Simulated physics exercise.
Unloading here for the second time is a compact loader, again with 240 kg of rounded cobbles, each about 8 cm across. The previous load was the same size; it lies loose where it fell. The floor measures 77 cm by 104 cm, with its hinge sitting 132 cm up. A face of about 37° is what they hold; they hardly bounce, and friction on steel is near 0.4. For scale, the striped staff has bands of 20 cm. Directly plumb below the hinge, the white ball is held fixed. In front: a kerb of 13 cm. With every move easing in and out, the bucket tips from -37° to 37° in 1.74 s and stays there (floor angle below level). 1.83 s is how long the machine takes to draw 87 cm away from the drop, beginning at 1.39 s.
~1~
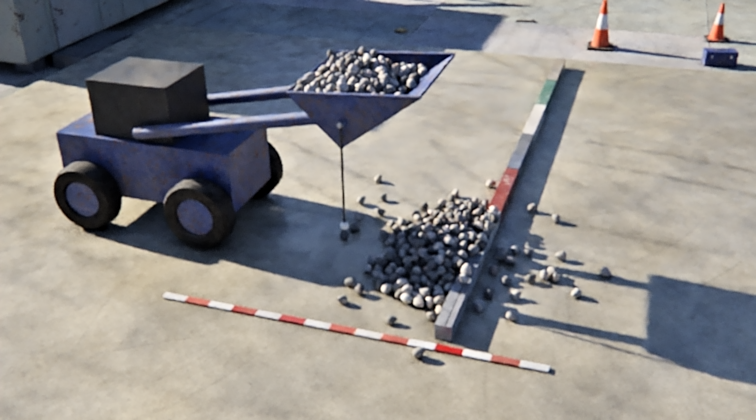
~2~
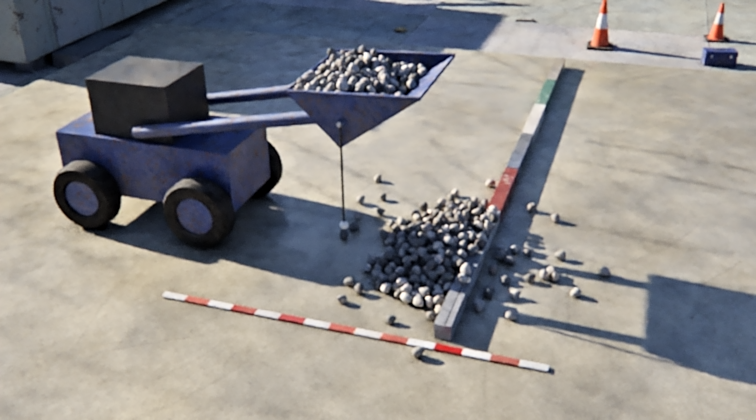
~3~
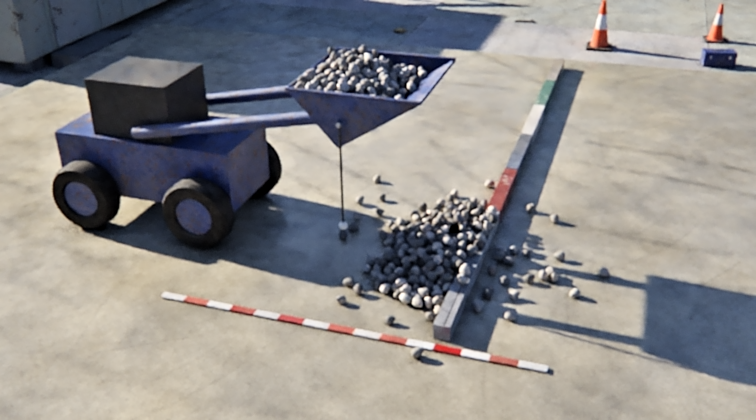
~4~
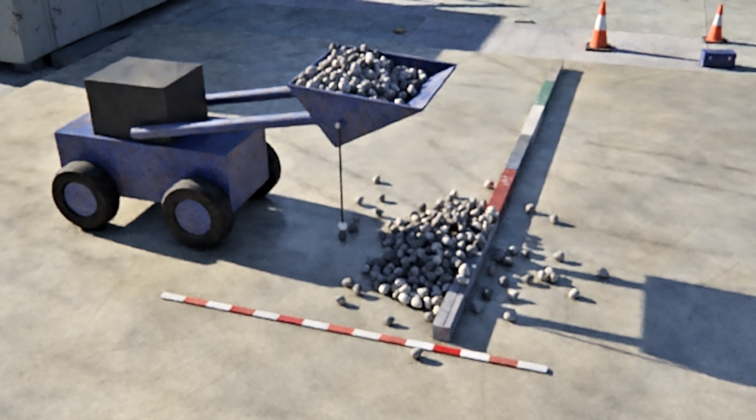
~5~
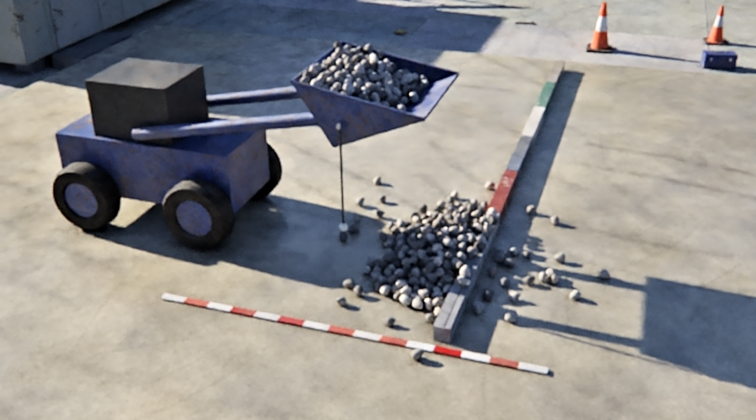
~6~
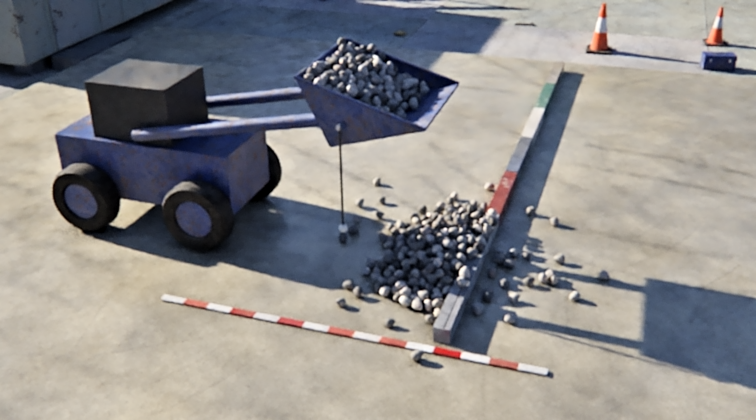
The raised bucket of a small blue loader, heaped with grey rounded stones, slowly tilts forward, its front lip dipping a little while the stones stay heaped inside. The loader stands still at the left of a sunlit concrete yard, seen from above by a still camera, a thin line hanging beneath its bucket. Loose stones lie around a red, white, grey and green kerb, near a red-and-white striped staff, with two orange cones behind.
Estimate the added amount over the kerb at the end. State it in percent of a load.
Roughly 24 per cent of a load.
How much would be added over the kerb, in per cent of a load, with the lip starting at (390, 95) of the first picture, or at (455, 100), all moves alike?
5 % and 60 %.
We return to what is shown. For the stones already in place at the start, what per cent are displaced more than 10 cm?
About 15 per cent.
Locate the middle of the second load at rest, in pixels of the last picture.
Centre: Approx. (446, 242).
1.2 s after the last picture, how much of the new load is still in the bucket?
Around 25 in a hundred.
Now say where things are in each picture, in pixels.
In the first frame, the bucket is at -37°, its lip at (420, 98); the top of the load is at (356, 59). The earlier load is highest near (456, 232), 23 cm above ground level, 94 % on this side of the kerb, 6 % over the kerb.
In the second frame, the bucket is at -36°, its lip at (420, 99); the top of the load is at (355, 58).
In the third frame, the bucket is at -33°, its lip at (421, 103); the top of the load is at (353, 59).
In the fourth frame, the bucket is at -29°, its lip at (422, 110); the top of the load is at (351, 58).
In the fifth frame, the bucket is at -23°, its lip at (424, 120); the top of the load is at (347, 56).
The sixth frame shows lip at (425, 130), floor tilted -17°, highest stones at (346, 53).
Then, 0.7 s after the last picture the floor is at 25°; in per cent of one load, 100 in the bucket, 94 on this side of the kerb, 6 over the kerb; the foremost stones are at (559, 270).
Then, 1.2 s after the last picture the floor is at 37°; in per cent of one load, 23 in the bucket, 167 on this side of the kerb, 11 over the kerb; the foremost stones are at (559, 270).
Then, 3.1 s after the last picture the floor is at 37°; in per cent of one load, 0 in the bucket, 170 on this side of the kerb, 30 over the kerb; the foremost stones are at (616, 284).
Then, 5.6 s after the last picture the floor is at 37°; in per cent of one load, 0 in the bucket, 170 on this side of the kerb, 30 over the kerb; the foremost stones are at (616, 284). Net gain over the kerb, 24.
